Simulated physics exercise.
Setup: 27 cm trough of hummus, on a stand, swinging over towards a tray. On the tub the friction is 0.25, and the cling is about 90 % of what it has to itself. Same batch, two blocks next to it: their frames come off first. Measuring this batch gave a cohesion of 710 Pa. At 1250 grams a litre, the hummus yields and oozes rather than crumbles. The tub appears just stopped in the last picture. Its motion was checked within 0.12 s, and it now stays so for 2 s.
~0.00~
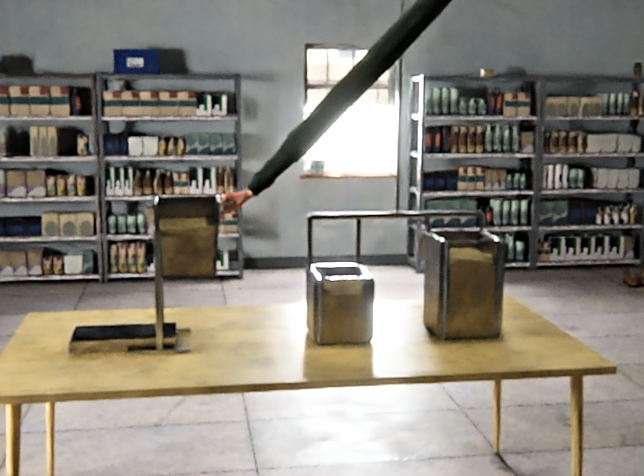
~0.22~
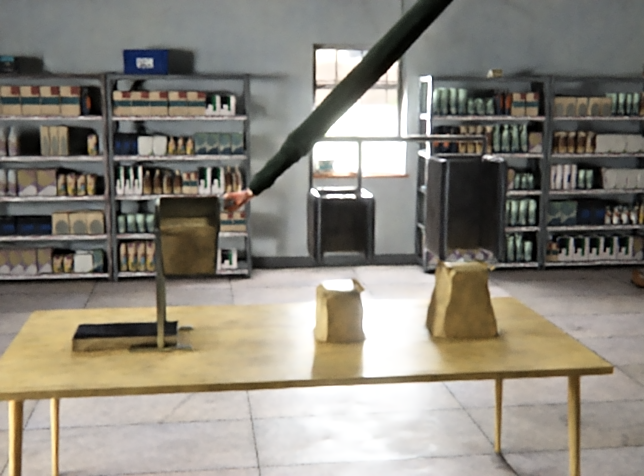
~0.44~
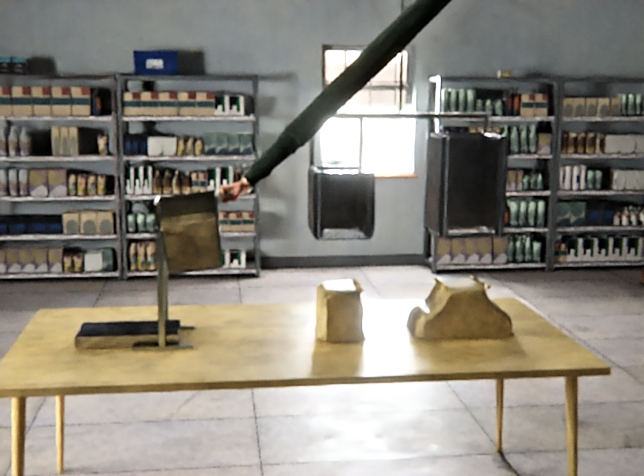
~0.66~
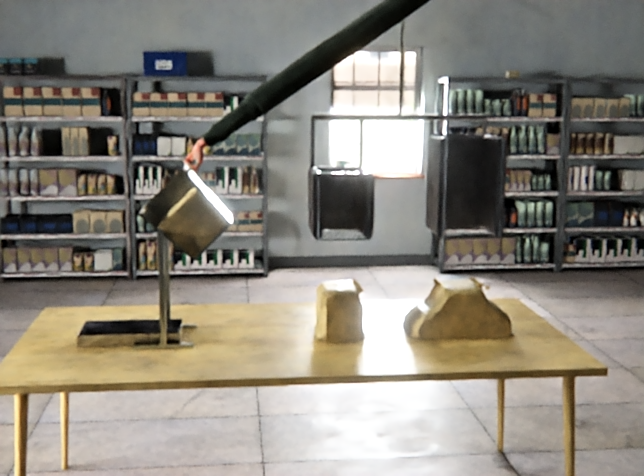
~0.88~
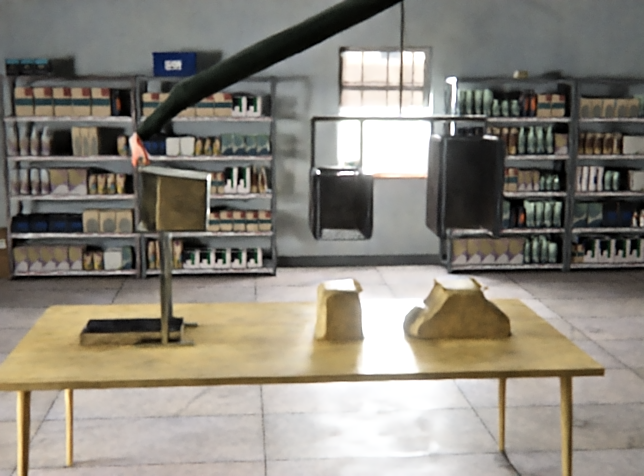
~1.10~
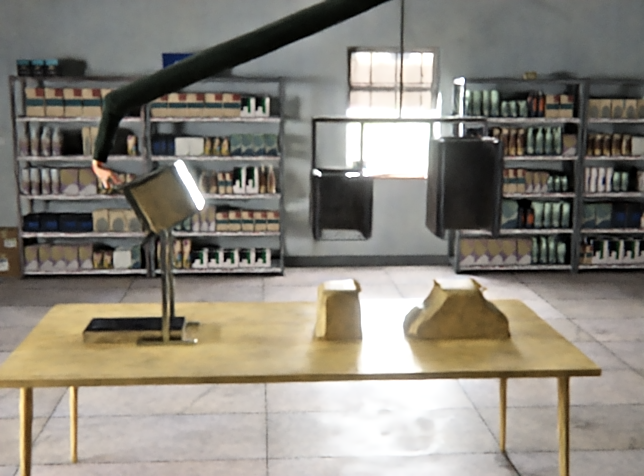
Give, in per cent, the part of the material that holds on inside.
The part that holds on is close to 0 per cent.
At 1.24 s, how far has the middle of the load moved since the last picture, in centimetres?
Roughly 6 cm.
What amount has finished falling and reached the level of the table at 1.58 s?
0 %.
After 1.24 s, the tub is at 117 degrees and holds 100 %.
After 1.41 s, the tub is at 117 degrees and holds 49 %.
After 1.58 s, the tub is at 117 degrees and holds 0 %.
After 1.75 s, the tub is at 117 degrees and holds 0 %.
After 3.10 s, at the end, the tub is at 117 degrees and holds 0 %.
